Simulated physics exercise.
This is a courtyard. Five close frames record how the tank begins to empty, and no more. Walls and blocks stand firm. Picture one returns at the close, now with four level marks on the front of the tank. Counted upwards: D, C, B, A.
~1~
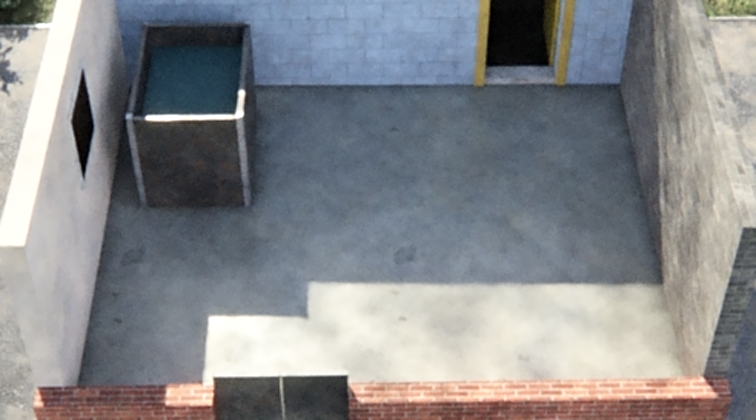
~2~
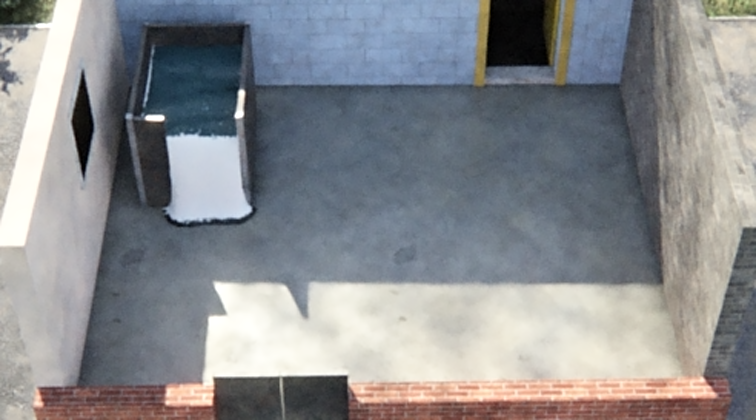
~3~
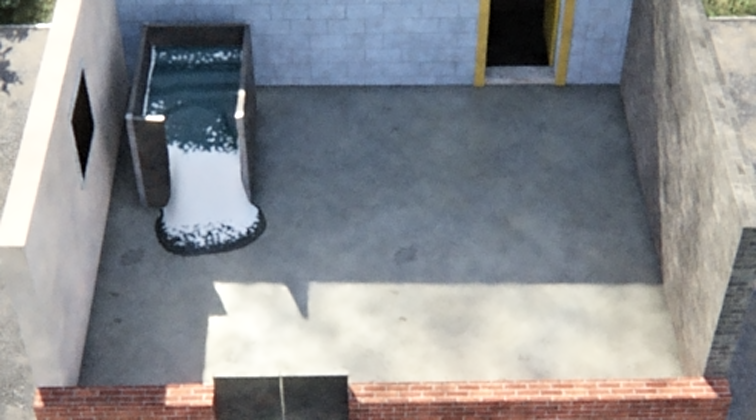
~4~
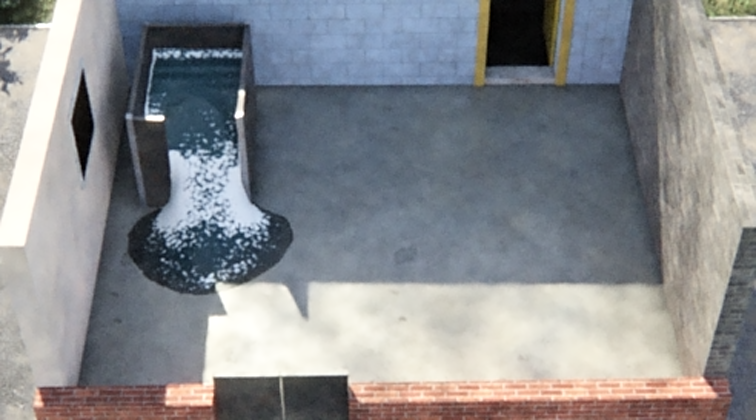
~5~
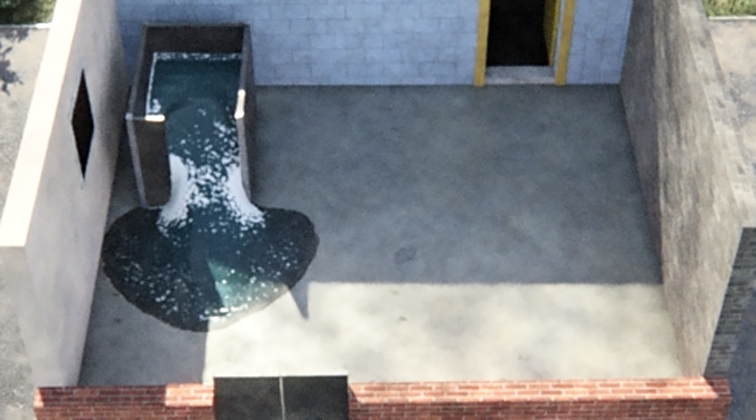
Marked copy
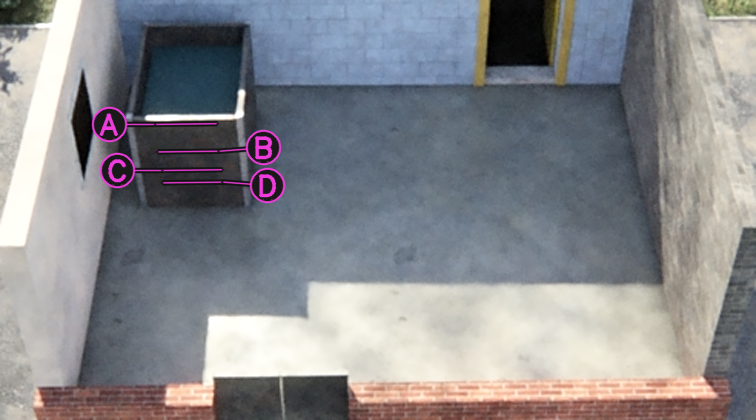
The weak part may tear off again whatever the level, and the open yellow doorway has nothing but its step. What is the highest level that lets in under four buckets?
Go for B.
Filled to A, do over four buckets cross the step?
Yes, that goes wrong.
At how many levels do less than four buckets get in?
Three of the four.
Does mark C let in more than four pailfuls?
No, that is safe.
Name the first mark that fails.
Here it is mark A.
On the marked copy, A at (185, 124); B at (189, 151); C at (191, 170); D at (193, 182); from the bottom up D, C, B, A.
With A, about 7 bucketfuls get in.
With B, a splash gets over, under a bucket.
With C, nothing gets over.
With D, nothing gets over.
